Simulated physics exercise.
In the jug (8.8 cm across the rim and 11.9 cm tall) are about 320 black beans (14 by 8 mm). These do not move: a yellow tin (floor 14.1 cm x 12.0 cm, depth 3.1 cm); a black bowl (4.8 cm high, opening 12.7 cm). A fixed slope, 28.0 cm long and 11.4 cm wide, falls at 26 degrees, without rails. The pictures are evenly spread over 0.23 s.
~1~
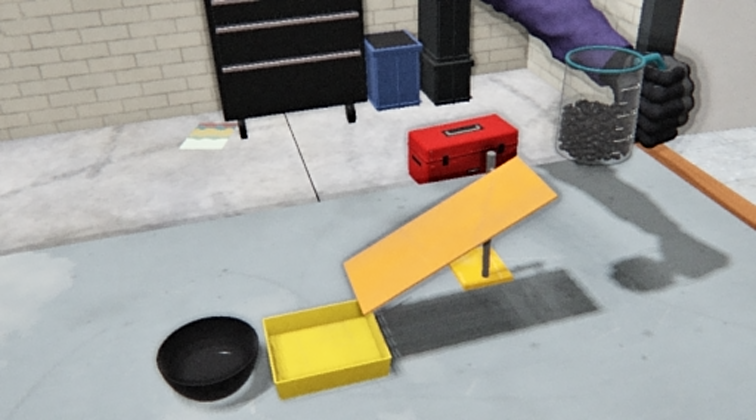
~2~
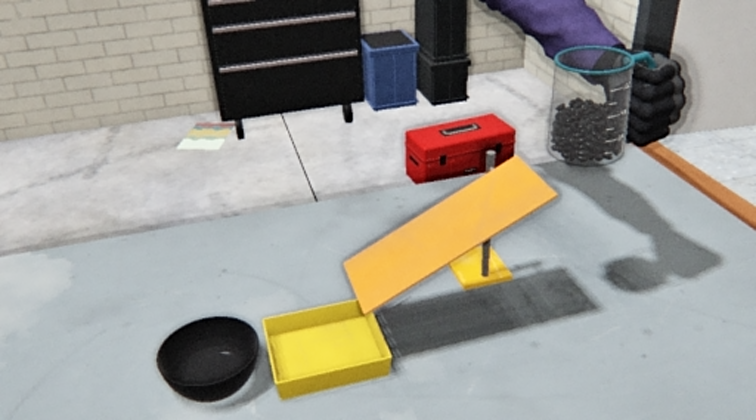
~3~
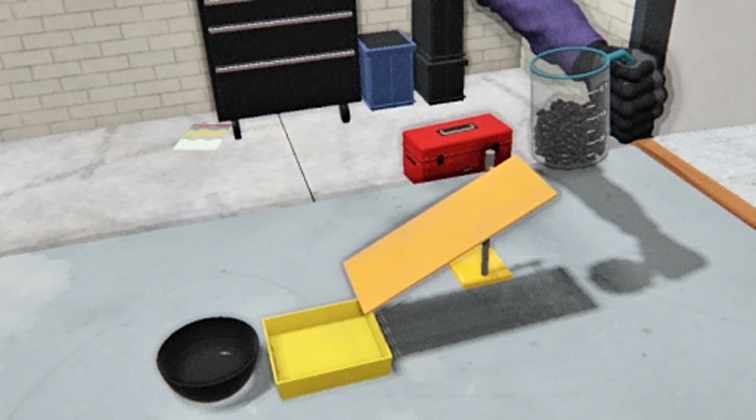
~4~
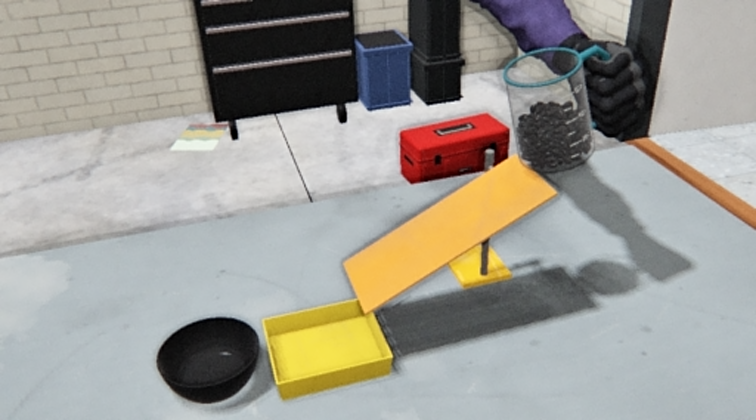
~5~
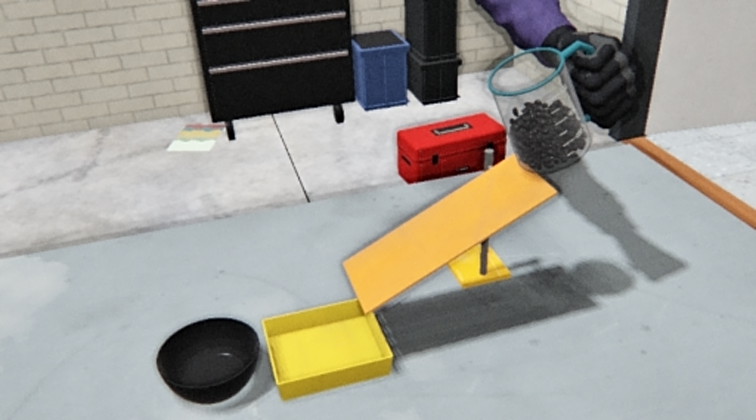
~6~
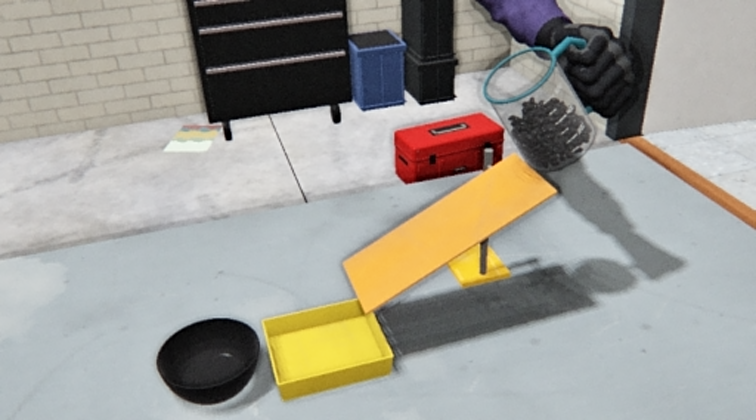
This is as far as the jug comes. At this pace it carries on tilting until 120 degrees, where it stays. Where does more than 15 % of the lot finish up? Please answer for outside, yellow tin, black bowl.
Outside: More; yellow tin: More; black bowl: Not more.
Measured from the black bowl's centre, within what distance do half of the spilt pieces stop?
About 22 cm.
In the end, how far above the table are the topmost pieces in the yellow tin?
The top of the heap ends about 3.5 cm up.
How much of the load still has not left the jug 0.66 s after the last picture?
About 55 %.
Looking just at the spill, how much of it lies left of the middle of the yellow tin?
Close to 80 in a hundred.
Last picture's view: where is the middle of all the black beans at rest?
Roughly (293, 354).
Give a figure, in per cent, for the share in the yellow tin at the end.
65 %, approximately.
Then, 0.20 s after the last picture, tilt 71 degrees; jug 100 %; middle of all pieces near (560, 118).
Then, 0.37 s after the last picture, tilt 104 degrees; jug 100 %; middle of all pieces near (559, 111).
Then, 0.52 s after the last picture, tilt 120 degrees; jug 90 %, slope 10 %; middle of all pieces near (541, 128).
Then, 0.66 s after the last picture, tilt 120 degrees; jug 55 %, slope 45 %; middle of all pieces near (505, 165).
In the end, black bowl 0 %, jug 0 %, yellow tin 65 %, outside 35 %, slope 0 %.
